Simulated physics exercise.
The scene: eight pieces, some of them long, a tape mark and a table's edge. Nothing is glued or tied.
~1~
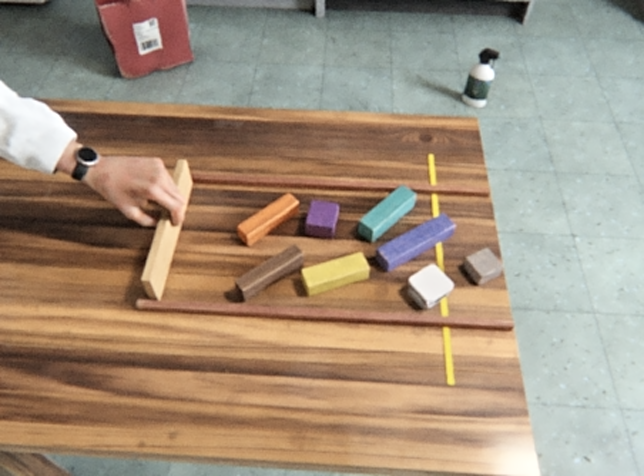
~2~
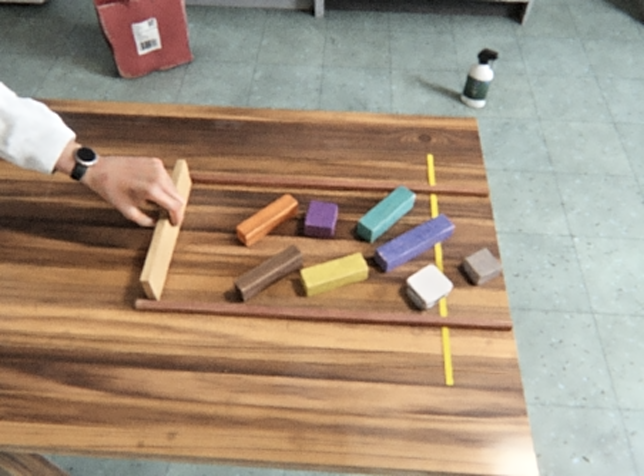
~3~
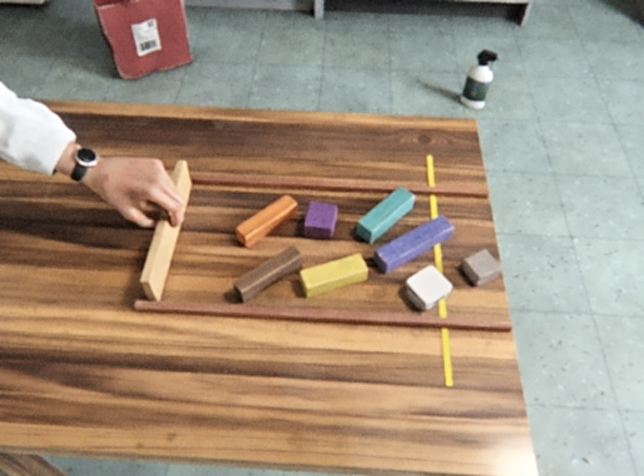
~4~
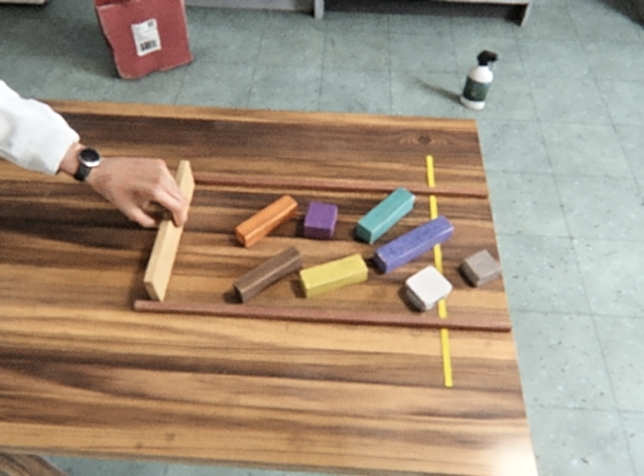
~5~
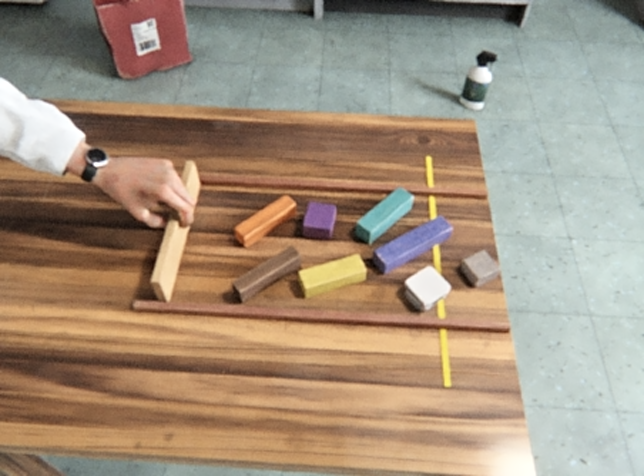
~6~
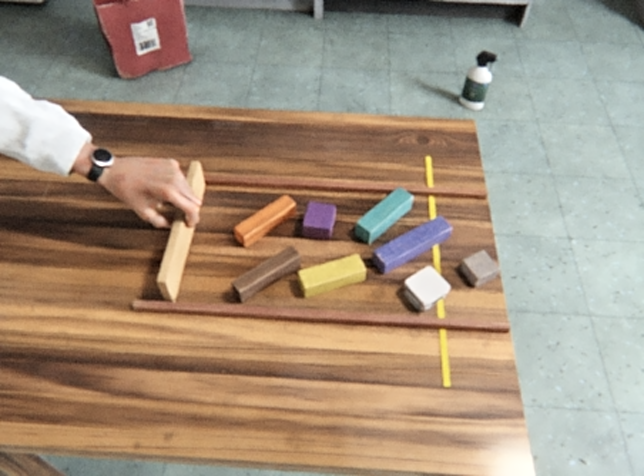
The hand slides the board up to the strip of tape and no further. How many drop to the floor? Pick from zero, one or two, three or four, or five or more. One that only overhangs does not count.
The number that fall off is one or two.
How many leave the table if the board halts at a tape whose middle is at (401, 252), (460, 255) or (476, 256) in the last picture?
Try by try, 0, 4 and 6.
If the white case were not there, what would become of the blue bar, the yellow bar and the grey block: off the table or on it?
The blue bar goes over, the yellow bar survives, the grey block tumbles off.
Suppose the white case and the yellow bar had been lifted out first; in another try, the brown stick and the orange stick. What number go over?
Fallen: 1, and 1 in the other try.
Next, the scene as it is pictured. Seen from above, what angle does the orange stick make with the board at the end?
Some 0 degrees.
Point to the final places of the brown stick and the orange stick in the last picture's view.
First (457, 277), then (443, 226).
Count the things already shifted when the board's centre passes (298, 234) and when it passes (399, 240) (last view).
By then 4, and 8.
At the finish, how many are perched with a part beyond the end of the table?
It comes to 2.
Soon after, none off yet; grey block at rest near (479, 269); white case at rest near (426, 290); blue bar at rest near (413, 244).
After that, none off yet; grey block at rest near (479, 269); white case at rest near (426, 290); blue bar moving near (420, 241).
And then, none off yet; grey block moving near (487, 273); white case displaced about its own width near (466, 296); blue bar displaced about its own width near (481, 242).
In the end, the number that fall off is one or two; gone, blue bar and grey block.
